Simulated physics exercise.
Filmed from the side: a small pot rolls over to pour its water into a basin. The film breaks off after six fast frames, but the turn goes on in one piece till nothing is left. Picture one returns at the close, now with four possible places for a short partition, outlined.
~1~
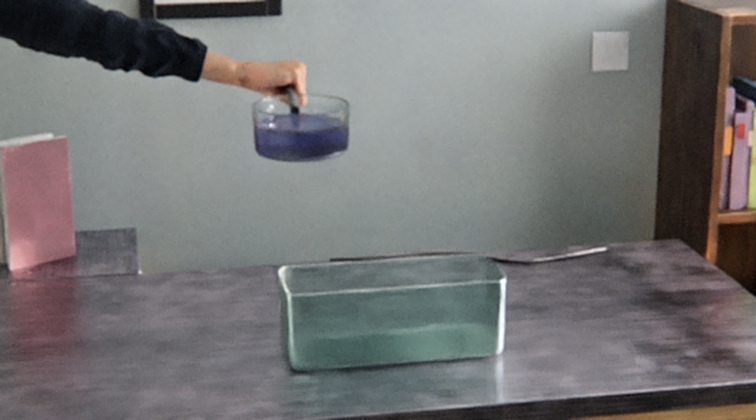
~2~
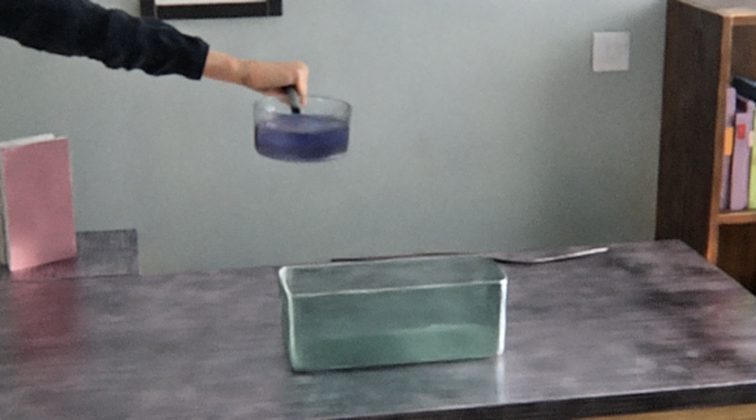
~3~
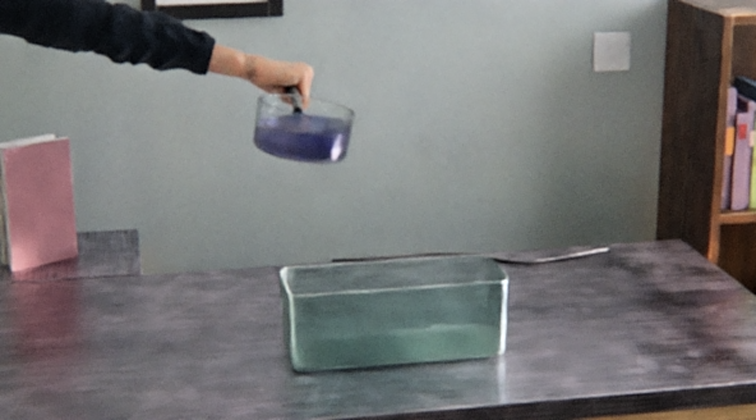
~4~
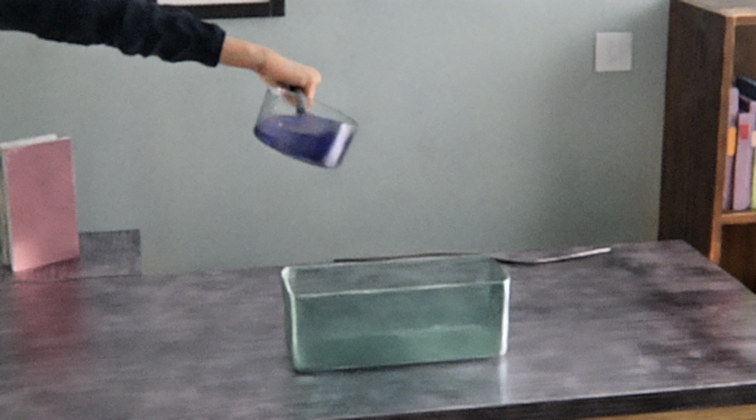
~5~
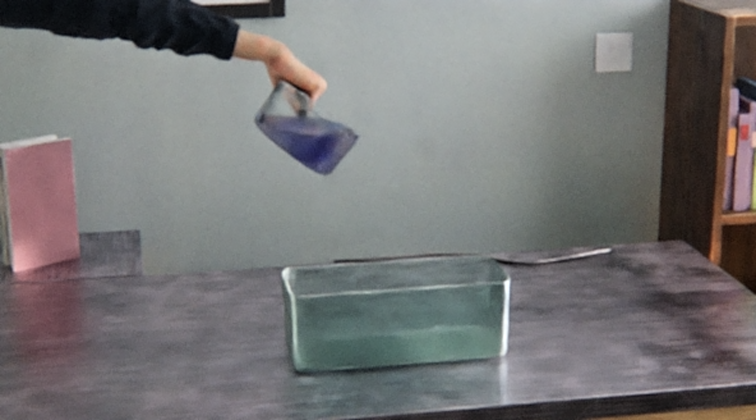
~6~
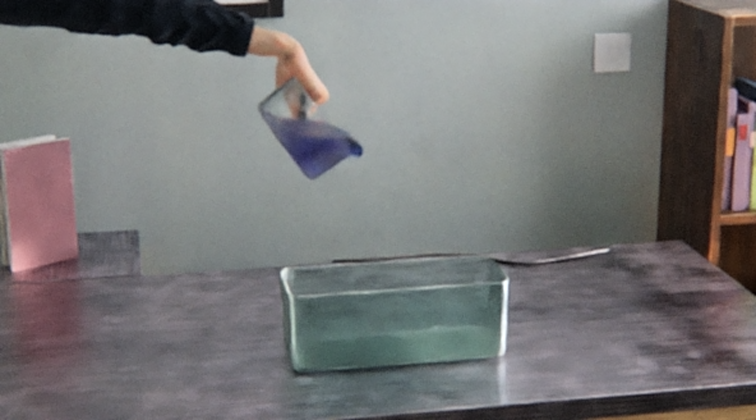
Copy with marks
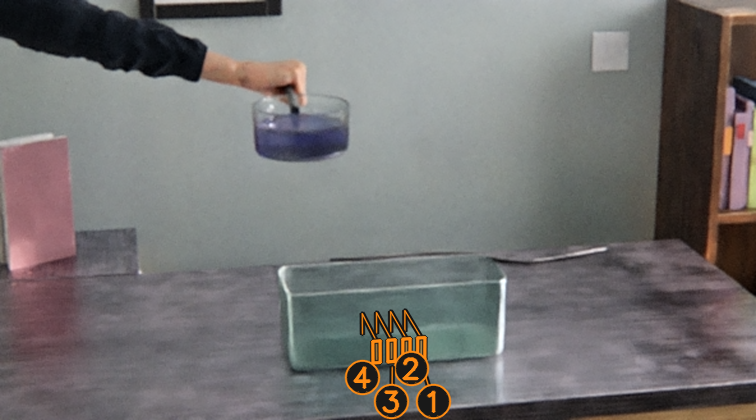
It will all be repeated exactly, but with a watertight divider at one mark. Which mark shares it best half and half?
The best position is 3.
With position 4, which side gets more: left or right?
The right one.
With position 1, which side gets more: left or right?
The left side.
On the marked copy, 1 at (421, 364); 2 at (407, 365); 3 at (392, 366); 4 at (377, 368).
With 1, about 82 % ends left of the wall and 13 % right of it; 6 % is lost outside.
With 2, about 66 % ends left of the wall and 27 % right of it; 7 % is lost outside.
With 3, about 42 % ends left of the wall and 55 % right of it; 3 % is lost outside.
With 4, about 27 % ends left of the wall and 69 % right of it; 4 % is lost outside.
